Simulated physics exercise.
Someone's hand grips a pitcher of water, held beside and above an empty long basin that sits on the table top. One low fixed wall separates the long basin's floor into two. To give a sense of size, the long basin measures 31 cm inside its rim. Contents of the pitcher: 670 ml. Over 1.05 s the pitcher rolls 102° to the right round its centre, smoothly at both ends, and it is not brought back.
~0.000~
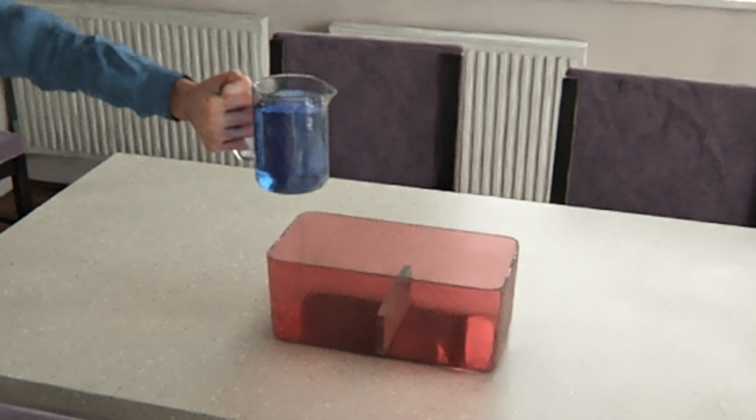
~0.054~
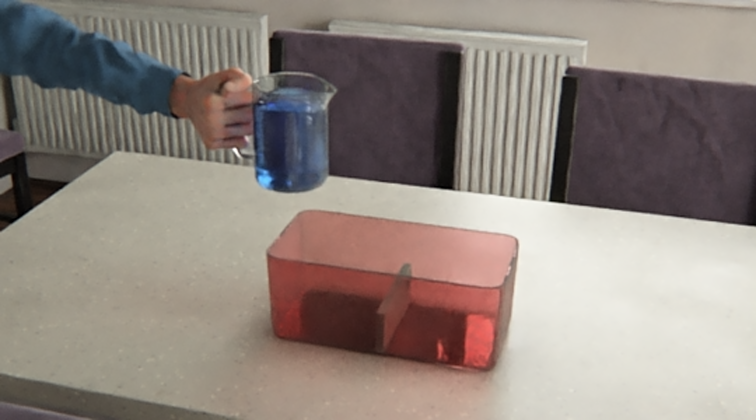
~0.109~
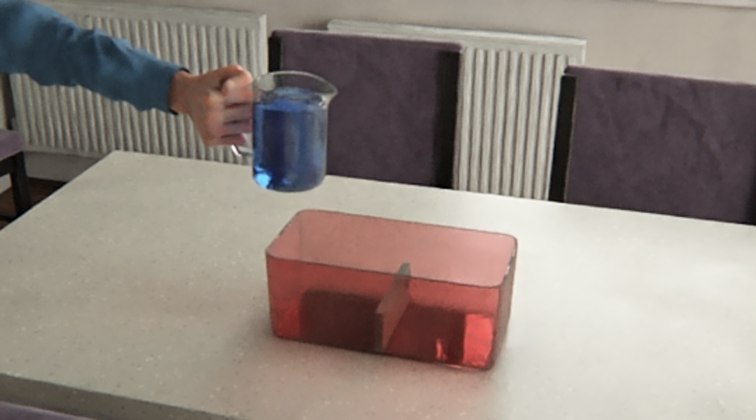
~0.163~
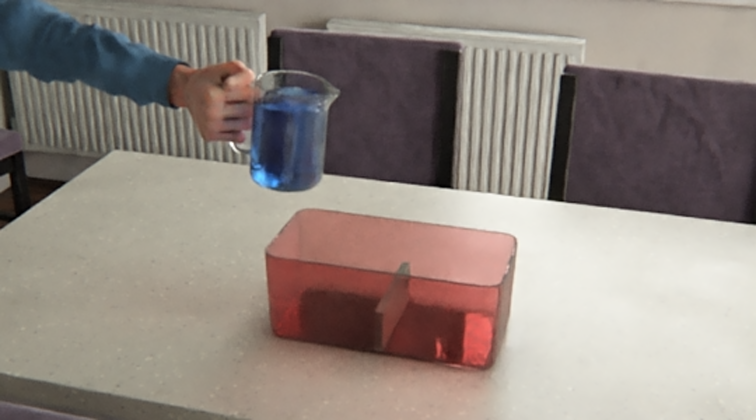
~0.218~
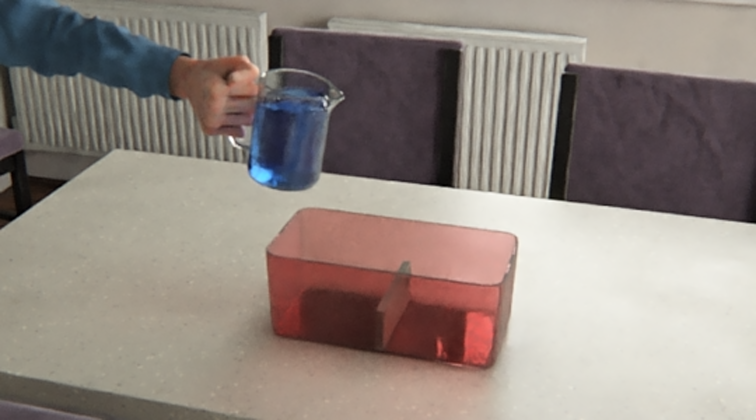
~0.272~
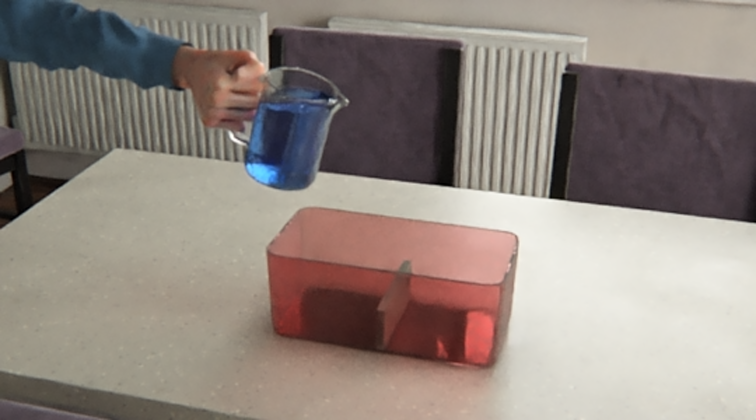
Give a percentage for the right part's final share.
My figure is 61 %.
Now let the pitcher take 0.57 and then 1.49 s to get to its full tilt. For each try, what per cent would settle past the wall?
The first try gives around 55 percent, the second around 65 percent.
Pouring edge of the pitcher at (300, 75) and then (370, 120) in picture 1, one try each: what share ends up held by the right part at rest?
0 then 95 %.
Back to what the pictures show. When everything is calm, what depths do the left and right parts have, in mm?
About 12 mm left, about 20 mm right.
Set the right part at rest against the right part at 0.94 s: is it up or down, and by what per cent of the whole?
Result: An increase, close to 26.
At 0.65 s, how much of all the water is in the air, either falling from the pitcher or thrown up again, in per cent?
Close to 14 in a hundred.
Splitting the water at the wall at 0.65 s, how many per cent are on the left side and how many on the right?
Left roughly 1, right roughly 3.
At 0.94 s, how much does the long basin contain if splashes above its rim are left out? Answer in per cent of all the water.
42 per cent, give or take a little.
After 0.65 s the tilt is 70° and 83 per cent is still to pour, 1 is left of the wall and 3 right of it.
After 0.94 s the tilt is 99° and 37 per cent is still to pour, 7 is left of the wall and 36 right of it.
After 1.23 s the tilt is 102° and 7 per cent is still to pour, 27 is left of the wall and 61 right of it.
After 1.55 s the tilt is 102° and 1 per cent is still to pour, 37 is left of the wall and 61 right of it.
In the end 38 per cent lies left of the wall, 61 right of it and 1 outside.
